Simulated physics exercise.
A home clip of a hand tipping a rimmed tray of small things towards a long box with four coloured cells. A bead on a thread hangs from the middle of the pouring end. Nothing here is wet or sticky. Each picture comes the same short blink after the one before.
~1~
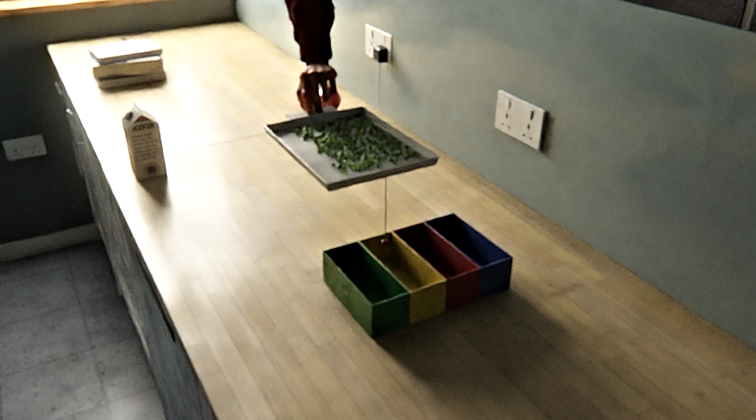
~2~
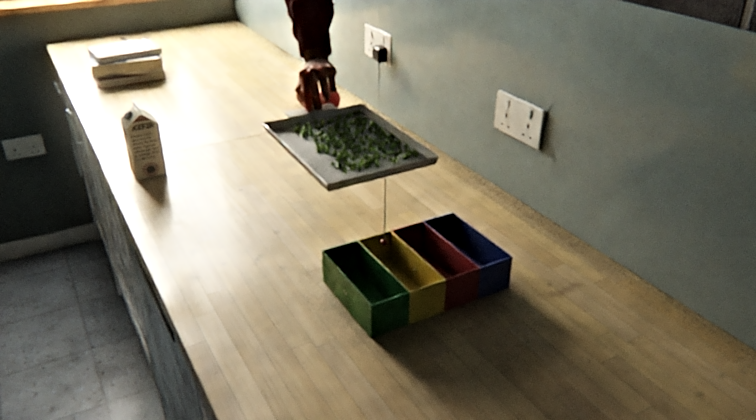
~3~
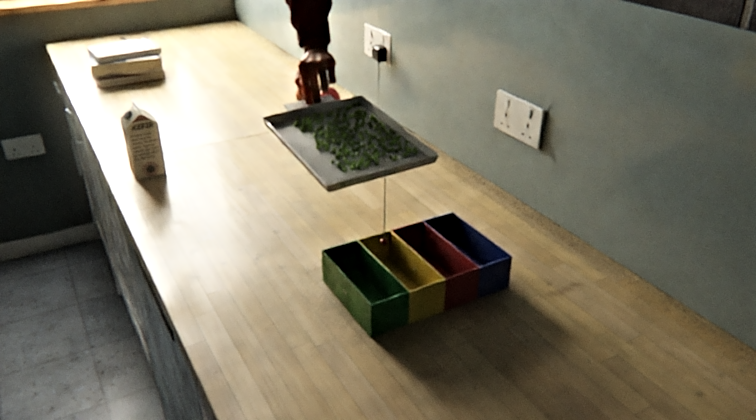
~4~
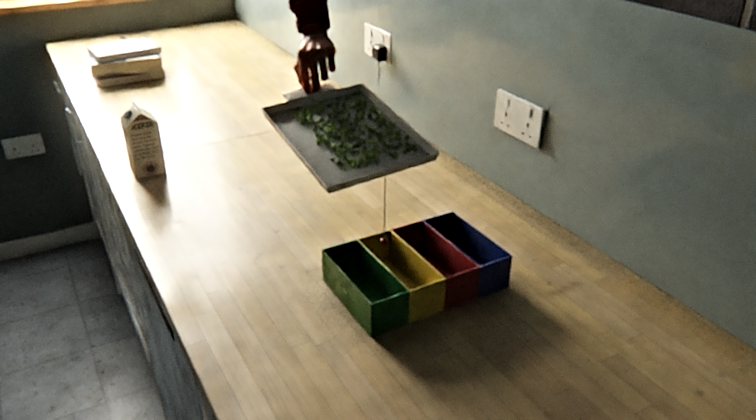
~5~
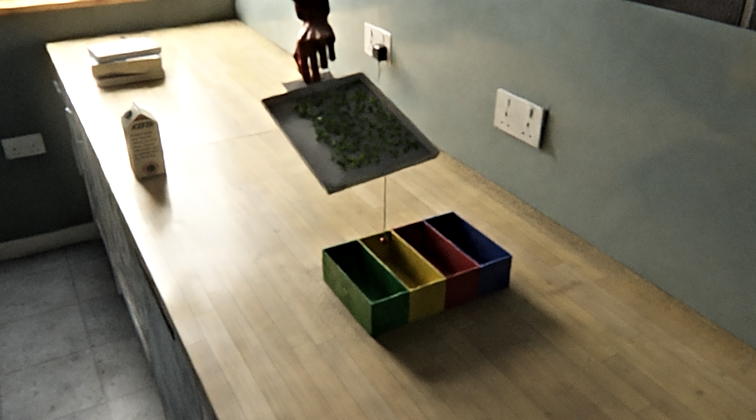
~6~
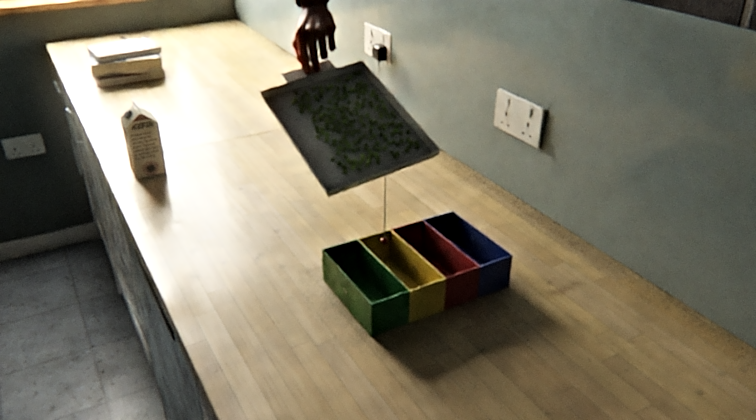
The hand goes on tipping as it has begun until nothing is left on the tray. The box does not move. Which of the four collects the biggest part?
The green one ends fullest.
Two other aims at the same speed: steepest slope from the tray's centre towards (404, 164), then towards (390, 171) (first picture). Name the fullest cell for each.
At the first place the cell in red, at the second the red cell.
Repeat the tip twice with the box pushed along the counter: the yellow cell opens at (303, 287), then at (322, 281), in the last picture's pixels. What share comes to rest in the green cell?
In turn 0 and 0 in a hundred.
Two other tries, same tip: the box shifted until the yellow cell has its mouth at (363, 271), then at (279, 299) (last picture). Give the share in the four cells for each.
The first gives 100 %, the second 100 %.
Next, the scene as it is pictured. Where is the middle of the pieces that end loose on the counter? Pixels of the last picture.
Close to (318, 327).
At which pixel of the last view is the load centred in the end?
Roughly at (353, 307).
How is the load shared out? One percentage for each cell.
Green cell near 50; yellow cell near 0; red cell near 0; blue cell near 0.
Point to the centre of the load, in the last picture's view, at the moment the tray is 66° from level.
Close to (345, 197).
Soon, tray tipped steeply; about two thirds on the tray; a small part in the green cell; about a third falling or outside the box.
A while on, tray tipped past a quarter turn; a stray few on the tray; about half in the green cell; a stray few in the yellow cell; about half falling or outside the box.
Towards the end, tray tipped past a quarter turn; about half in the green cell; a stray few in the yellow cell; about half falling or outside the box.
Finally, tray tipped past a quarter turn; about half in the green cell; a stray few in the yellow cell; none in the red cell; none in the blue cell; about half outside the box.
